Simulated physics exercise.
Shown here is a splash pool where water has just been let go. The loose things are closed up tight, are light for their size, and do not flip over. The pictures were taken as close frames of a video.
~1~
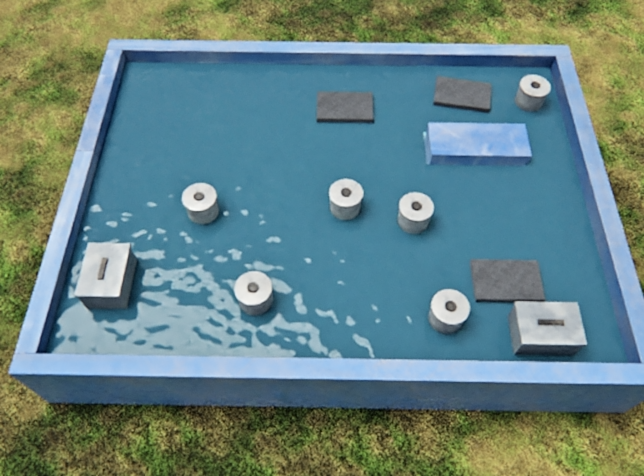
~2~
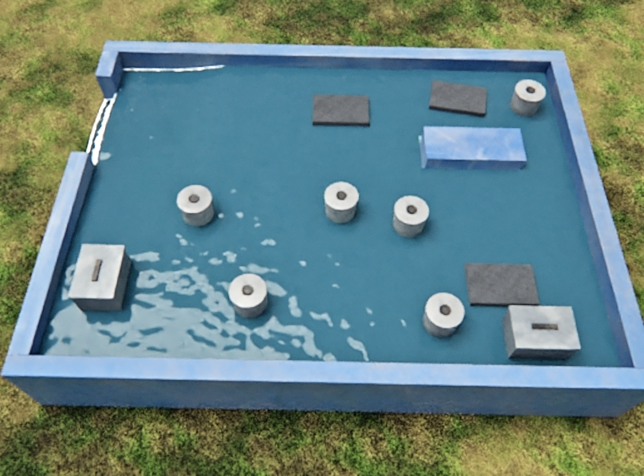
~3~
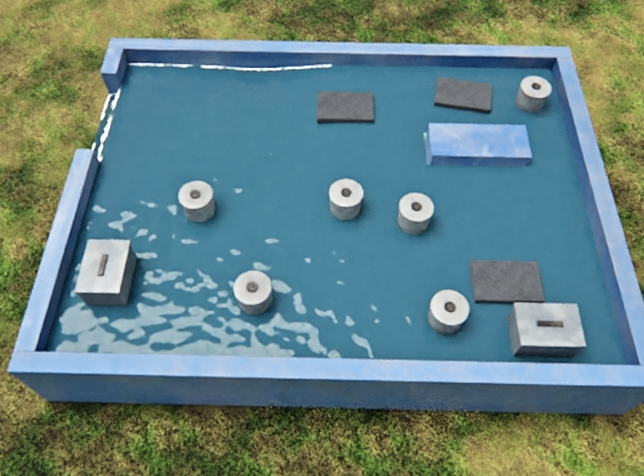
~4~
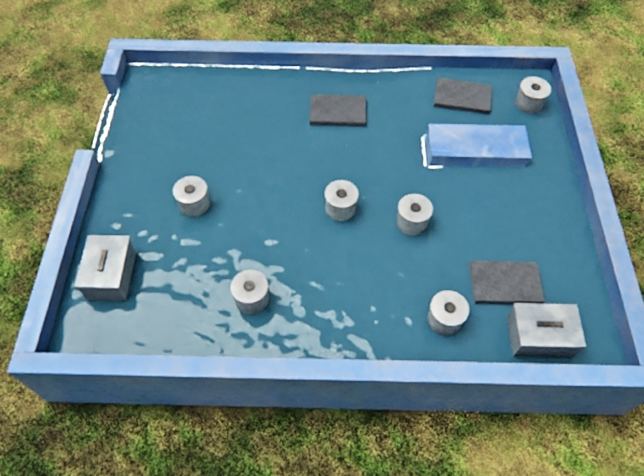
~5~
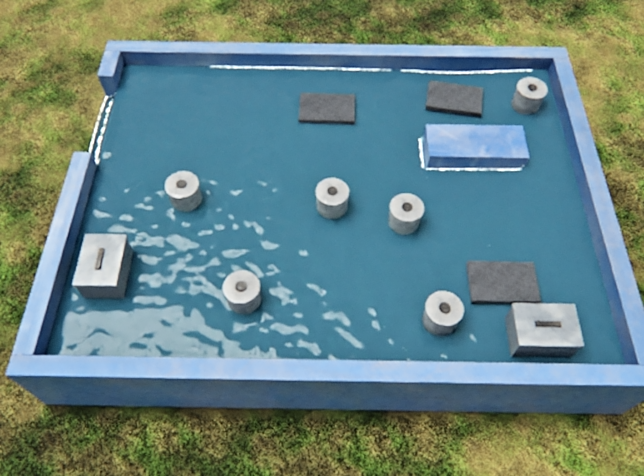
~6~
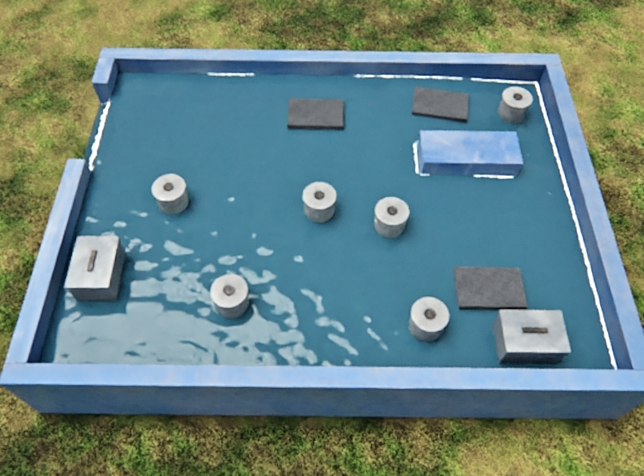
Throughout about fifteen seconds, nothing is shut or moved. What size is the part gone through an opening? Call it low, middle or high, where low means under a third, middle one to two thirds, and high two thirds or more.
Low.
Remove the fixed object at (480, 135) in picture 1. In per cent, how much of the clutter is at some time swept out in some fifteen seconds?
10 %.
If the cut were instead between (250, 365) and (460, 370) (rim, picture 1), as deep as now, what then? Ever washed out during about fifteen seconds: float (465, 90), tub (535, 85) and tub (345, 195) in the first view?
Taken in that order, the answers are not lost, not lost, swept away.
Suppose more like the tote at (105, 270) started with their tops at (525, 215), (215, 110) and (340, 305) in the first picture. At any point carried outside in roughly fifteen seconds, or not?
Lab note - results by position: Retained, exited, retained.
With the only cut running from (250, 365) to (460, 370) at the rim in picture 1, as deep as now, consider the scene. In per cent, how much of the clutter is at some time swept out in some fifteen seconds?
By my count, 40 percent.
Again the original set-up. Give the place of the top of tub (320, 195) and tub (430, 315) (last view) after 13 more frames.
Estimate: (267, 185), then (395, 315).
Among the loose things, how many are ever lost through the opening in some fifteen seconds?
So, 1 of them.
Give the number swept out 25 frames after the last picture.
That makes 1.
A moment on, 0 of 11 are out; 11 afloat.
Next, 1 of 11 are out; 10 afloat.
Later, 1 of 11 are out; 10 afloat.
In the end, 1 of 11 are out; 10 afloat.
